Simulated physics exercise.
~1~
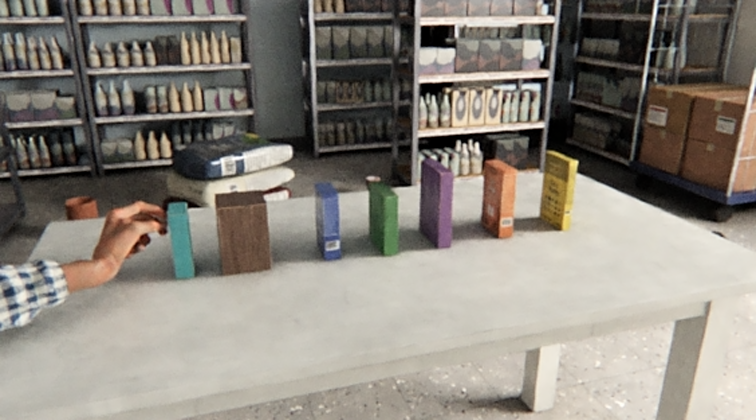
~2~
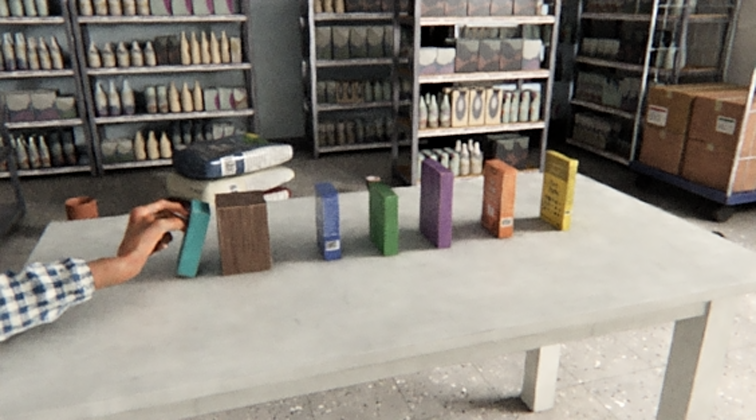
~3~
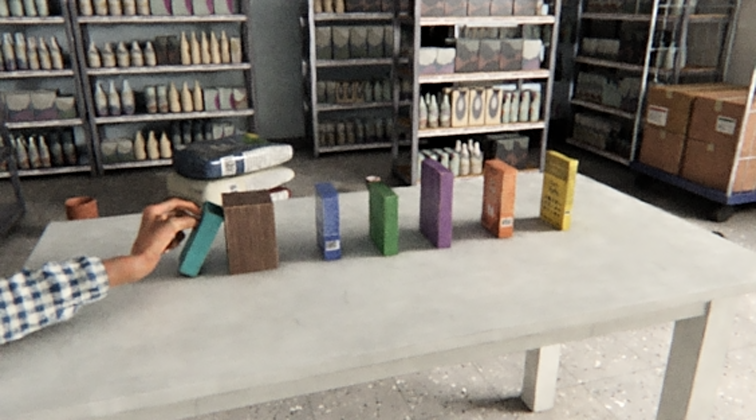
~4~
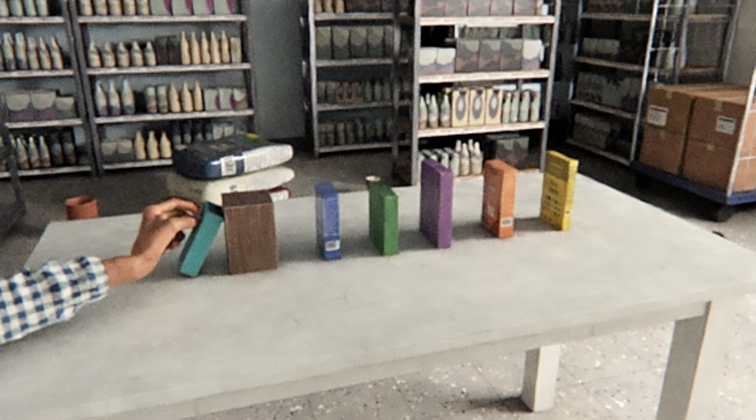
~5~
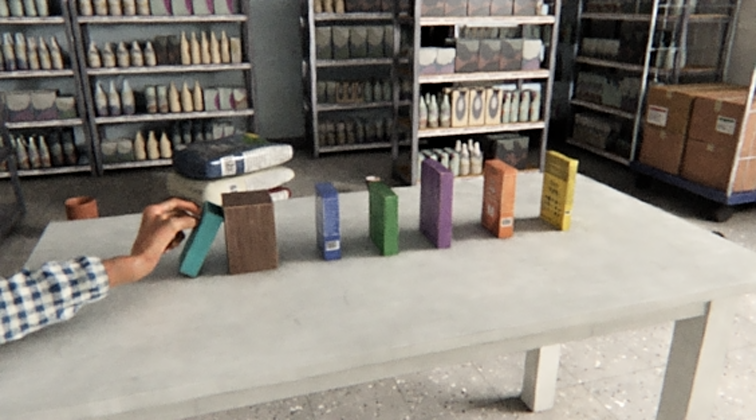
In a storeroom lined with shelves of bottles and boxes, a row of upright blocks and packets stands on a pale table. At the left end, a hand in a checked sleeve touches a turquoise block beside a wide brown wooden block. The hand tips the turquoise block to the right until it leans against the brown one, which shifts slightly to the right but stays upright. The hand then keeps still, holding its place at the tilted block. Further right, the blue, green, purple, orange and yellow pieces all remain standing, untouched.
